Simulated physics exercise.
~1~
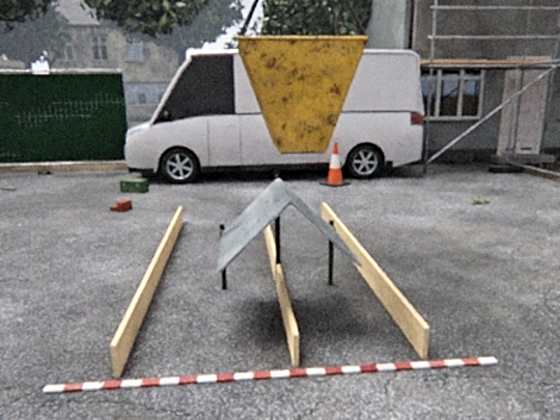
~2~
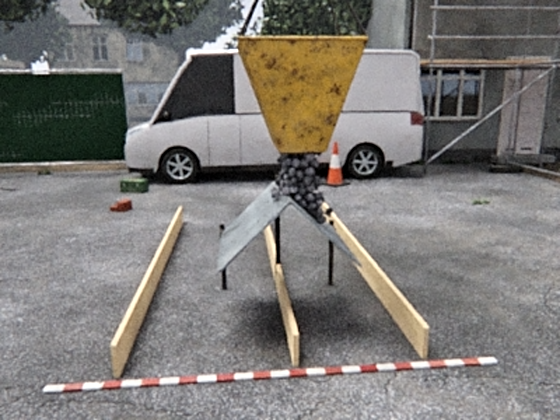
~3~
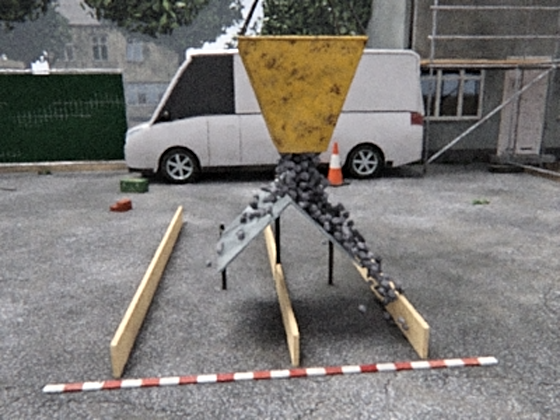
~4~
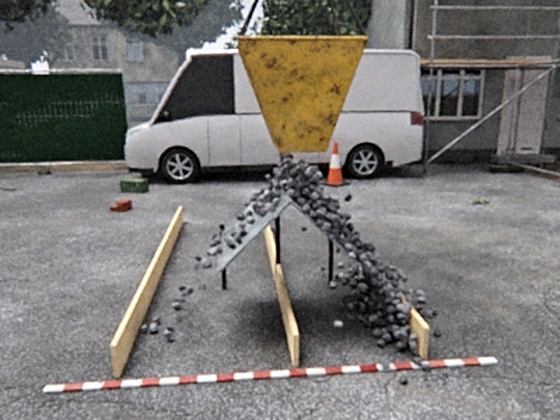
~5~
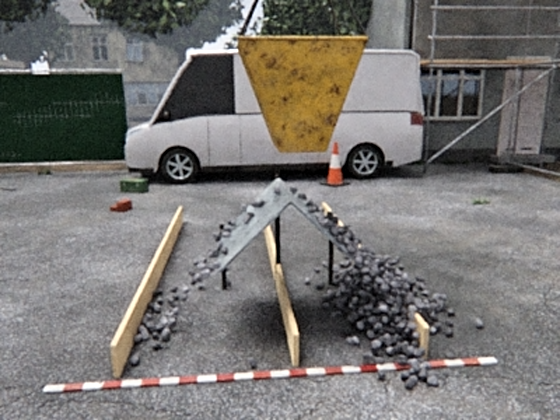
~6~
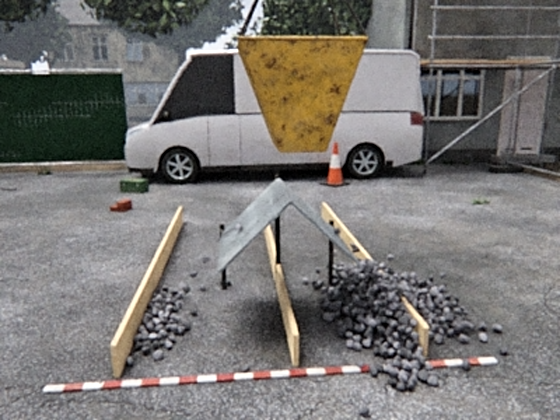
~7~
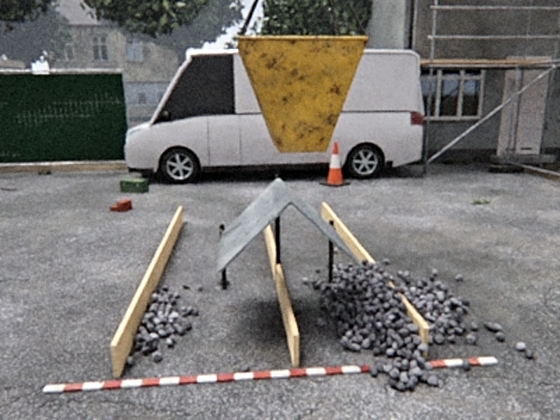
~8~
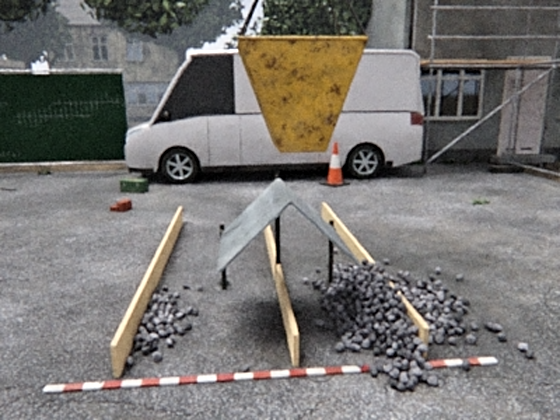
The footage shows dark stones pouring from a yellow hopper onto a fixed, peaked steel sheet in front of a white van, sliding down both sides. Most settle in the right bay, some spill beyond its plank, and a small pile rests in the left bay.
